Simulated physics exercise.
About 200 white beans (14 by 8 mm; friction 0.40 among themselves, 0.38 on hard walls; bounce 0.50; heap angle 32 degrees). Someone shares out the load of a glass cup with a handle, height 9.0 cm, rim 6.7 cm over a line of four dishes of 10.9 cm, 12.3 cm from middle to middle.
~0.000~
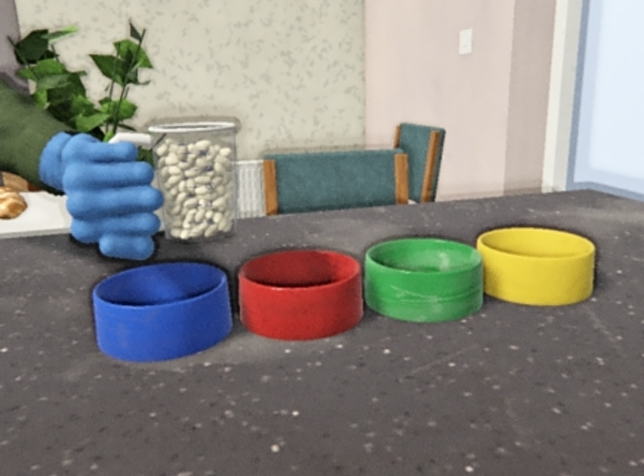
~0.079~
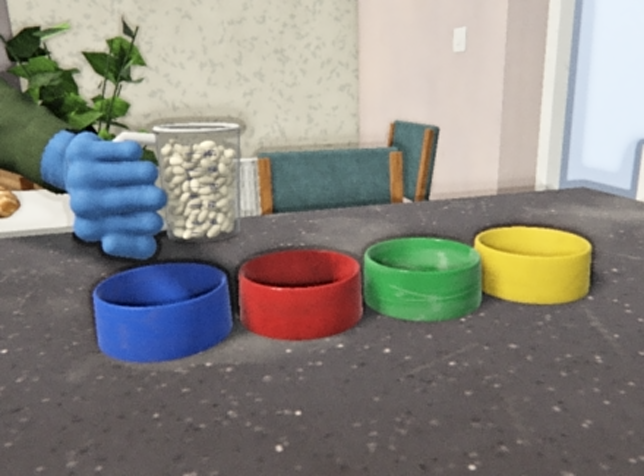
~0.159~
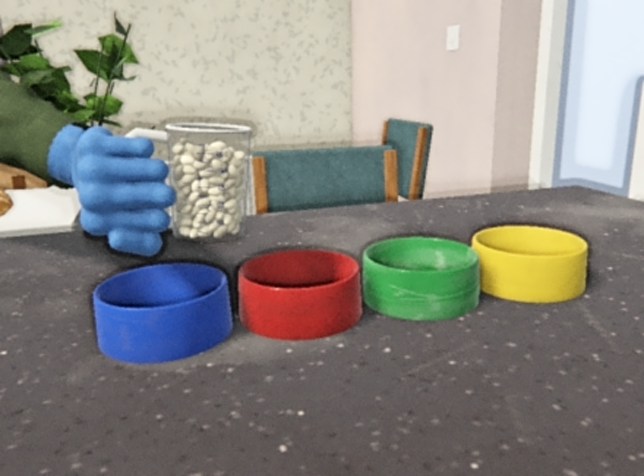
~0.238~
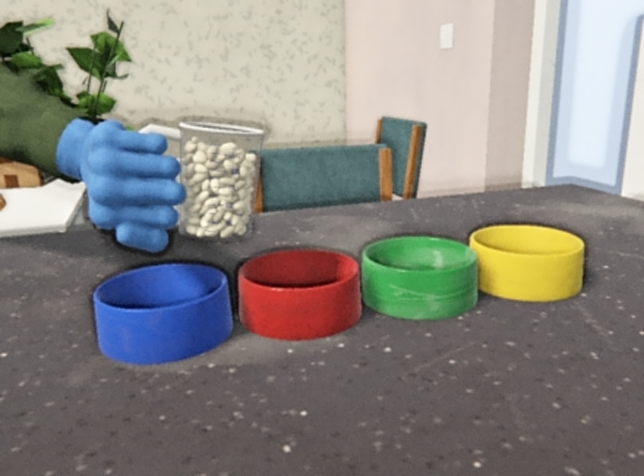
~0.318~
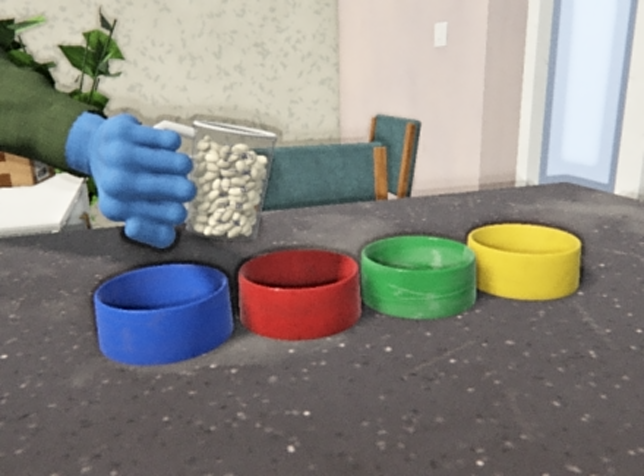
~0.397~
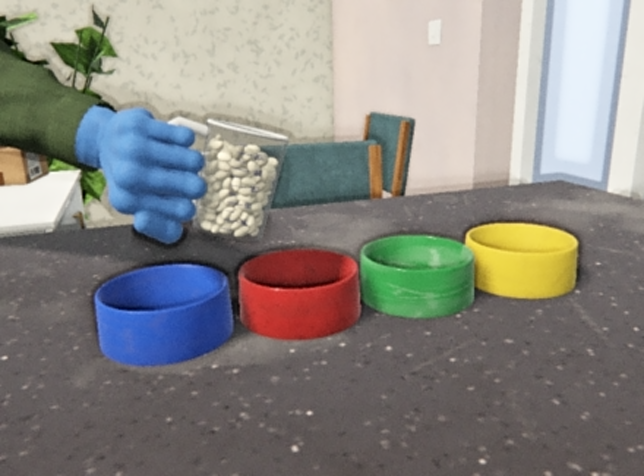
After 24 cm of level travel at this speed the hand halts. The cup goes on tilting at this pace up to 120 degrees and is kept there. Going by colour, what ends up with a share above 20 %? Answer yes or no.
Red no, blue no, green no, yellow yes, counter no.
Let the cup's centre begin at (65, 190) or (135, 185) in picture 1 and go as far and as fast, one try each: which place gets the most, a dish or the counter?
Most goes to: Green, then green.
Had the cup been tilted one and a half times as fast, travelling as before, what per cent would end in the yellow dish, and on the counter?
Yellow 0, counter 10.
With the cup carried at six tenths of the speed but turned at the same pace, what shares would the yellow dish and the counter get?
In that case yellow 0, counter 0.
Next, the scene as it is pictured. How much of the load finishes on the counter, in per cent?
Some 5 per cent.
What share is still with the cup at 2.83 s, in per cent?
Roughly 0 per cent.
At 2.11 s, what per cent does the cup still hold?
About 90 per cent.
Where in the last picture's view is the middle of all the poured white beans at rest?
Around (506, 266).
After 1.42 s, tilt 64 degrees; cup holds 100 %.
After 2.11 s, tilt 96 degrees; cup holds 90 %, green 5 %.
Then, at 2.83 s, tilt 120 degrees; cup holds 0 %, green 5 %, yellow 90 %.
By 3.4 s all is still; red 0 %, blue 0 %, green 5 %, yellow 90 %, counter 5 %.
